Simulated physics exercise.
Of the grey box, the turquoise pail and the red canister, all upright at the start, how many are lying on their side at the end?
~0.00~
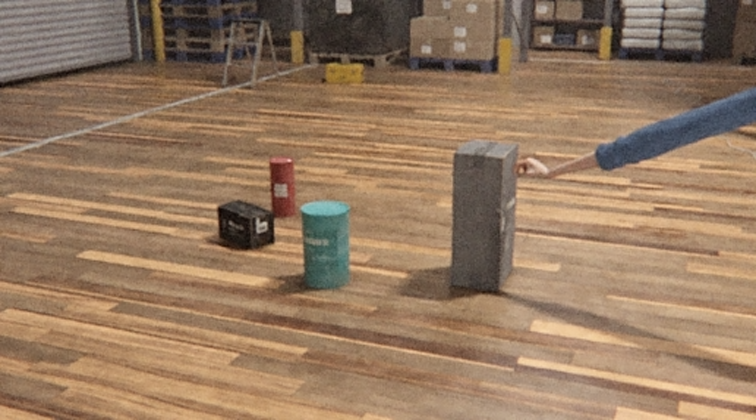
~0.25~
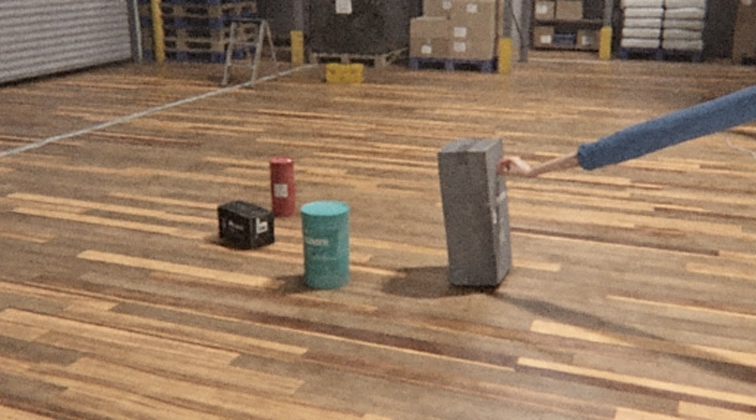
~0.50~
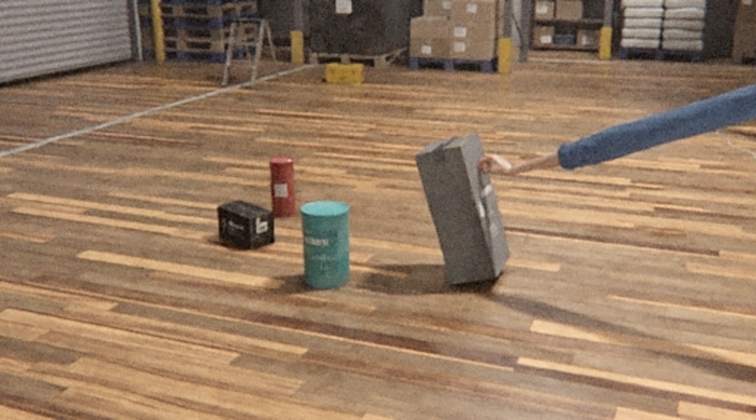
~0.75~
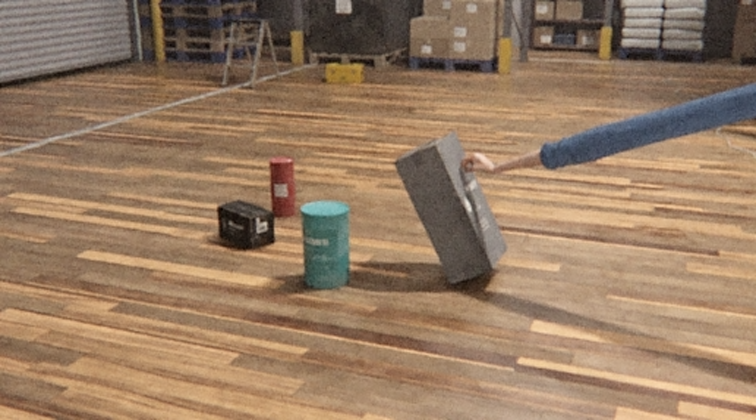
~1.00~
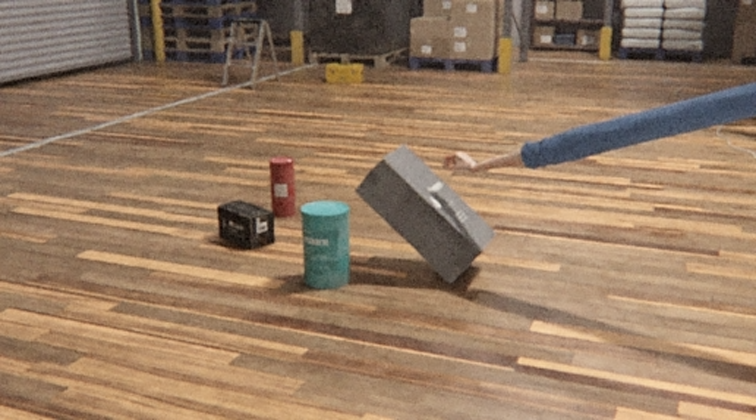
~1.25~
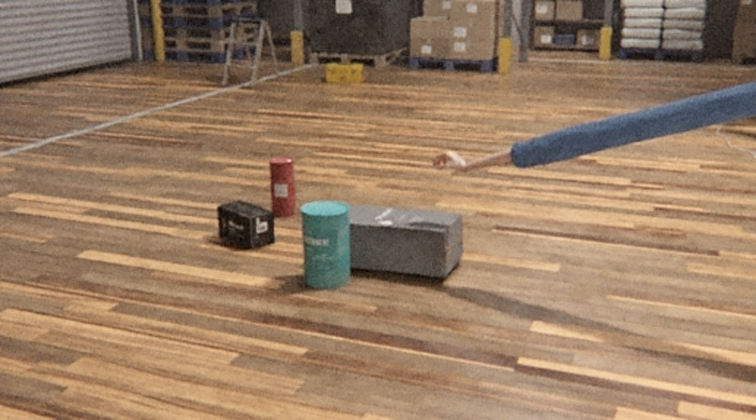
One of them is lying on its side at the end, the grey box. The turquoise pail and the red canister are still standing.
A blue-sleeved arm pushing a tall grey box leftward on a wooden floor until it tips over and lies behind a turquoise pail.
